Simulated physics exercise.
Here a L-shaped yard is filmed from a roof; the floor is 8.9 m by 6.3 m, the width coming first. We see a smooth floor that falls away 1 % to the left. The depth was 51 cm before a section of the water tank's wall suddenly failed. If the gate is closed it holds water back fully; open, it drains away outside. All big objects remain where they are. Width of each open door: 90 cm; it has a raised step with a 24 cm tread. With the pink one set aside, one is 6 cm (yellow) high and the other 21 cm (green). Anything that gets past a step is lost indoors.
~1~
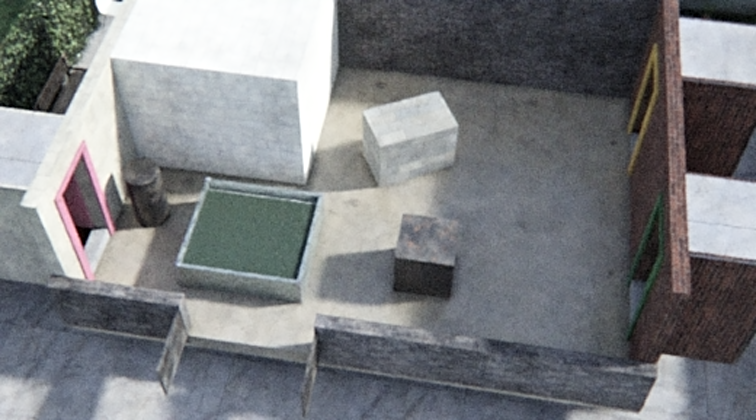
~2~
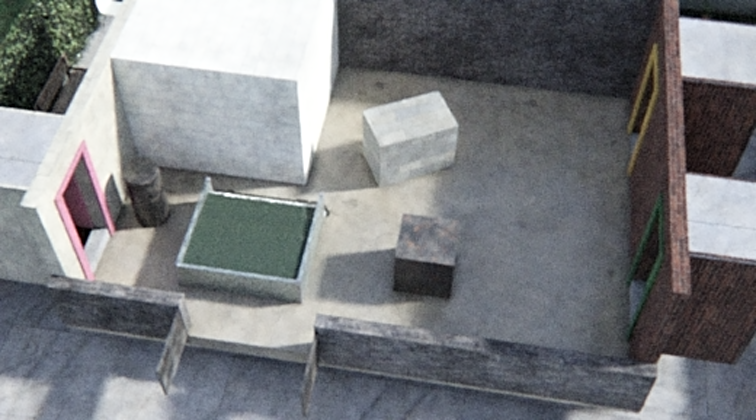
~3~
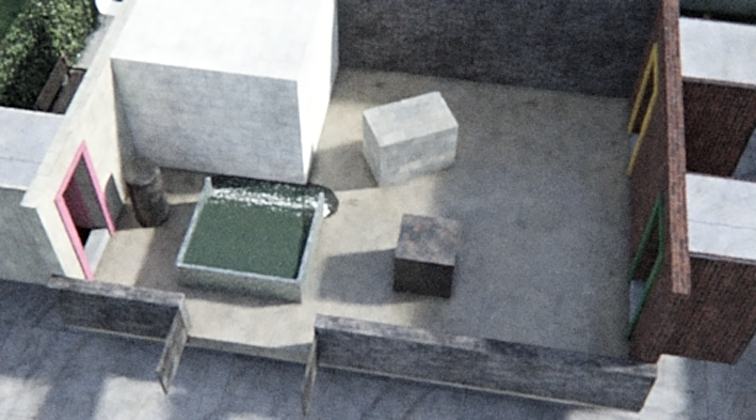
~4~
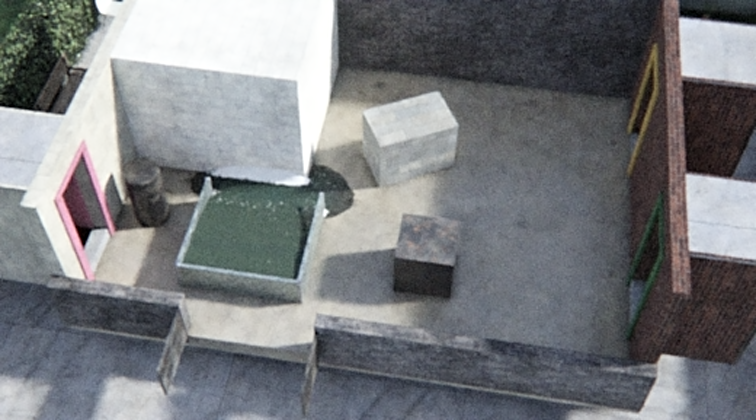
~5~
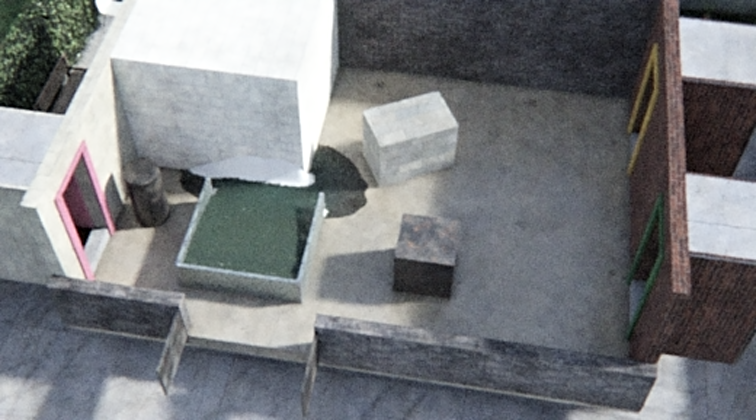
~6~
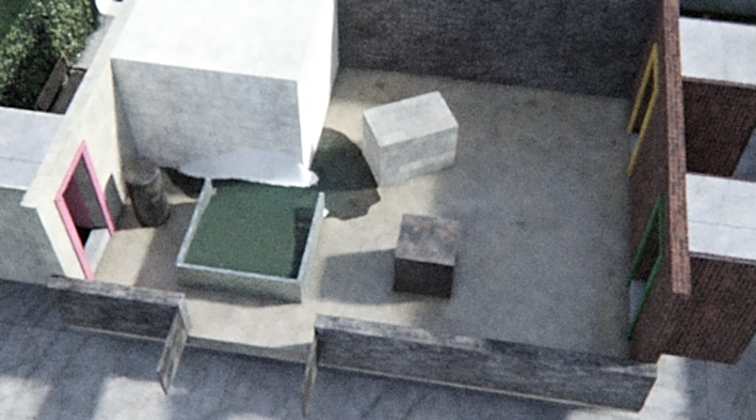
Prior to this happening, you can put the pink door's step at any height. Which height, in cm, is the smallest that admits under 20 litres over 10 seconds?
The smallest is close to 7.5 cm.
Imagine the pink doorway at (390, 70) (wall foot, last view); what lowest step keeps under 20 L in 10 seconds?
Minimum: Close to 8.5 cm.
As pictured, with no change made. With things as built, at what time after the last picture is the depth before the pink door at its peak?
8.5 s.
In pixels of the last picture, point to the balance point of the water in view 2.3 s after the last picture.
Roughly (264, 211).
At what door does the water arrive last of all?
It would be the yellow door.
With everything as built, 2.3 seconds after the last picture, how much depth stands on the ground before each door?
Pink door 7 cm, yellow door 0 cm, green door 0 cm.
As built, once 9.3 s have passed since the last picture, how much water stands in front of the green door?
Some 0.5 cm.
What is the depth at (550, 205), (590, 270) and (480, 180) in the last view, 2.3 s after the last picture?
About 0, 0 and 1 cm.
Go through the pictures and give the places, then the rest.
The first frame shows still water, 51 cm deep, in the water tank at (252, 232); the pink door at (88, 221) is dry.
In the second frame, water pours out on the far side and has run 0.2 m, to a hidden place; about 4 cm deep outside, 51 cm at the back.
In the third frame, the front is at (225, 178), 0.6 m from the gap on the far side; 1.2 m2 of floor is wet, 51 cm left at the back.
In the fourth frame, water pours out on the far side and has run 1.1 m, to (312, 168); about 12 cm deep outside, 51 cm at the back.
In the fifth frame, the front is at (317, 149), 1.6 m from the gap on the far side; 2.3 m2 of floor is wet, 47 cm left at the back.
In the sixth frame, water pours out on the far side and has run 2.0 m, to (321, 132); about 8 cm deep outside, 43 cm at the back; the pink door at (88, 221), 2.9 m from the gap, is still 2.0 m from the nearest water.
Then, 0.7 s after the last picture water covers 15 % of the floor, deepest (38 cm) near (264, 183); it has not reached the pink door.
Then, 2.3 s after the last picture water covers 35 % of the floor, deepest (28 cm) near (140, 167); 7 cm at the pink door, 0 litres in over its 21 cm step.
Then, 9.3 s after the last picture water covers 90 % of the floor, deepest (12 cm) near (137, 223); 9 cm at the pink door, 0 litres in over its 21 cm step.
At the pink door as built, the water peaked near 12 cm, 8.5 s after the last picture.
Run again over the same 10 s with other heights there, 27 litres in over 6.5 cm, 9 litres over 9 cm. The limit of 20 litres is kept from about 7.5 cm up.
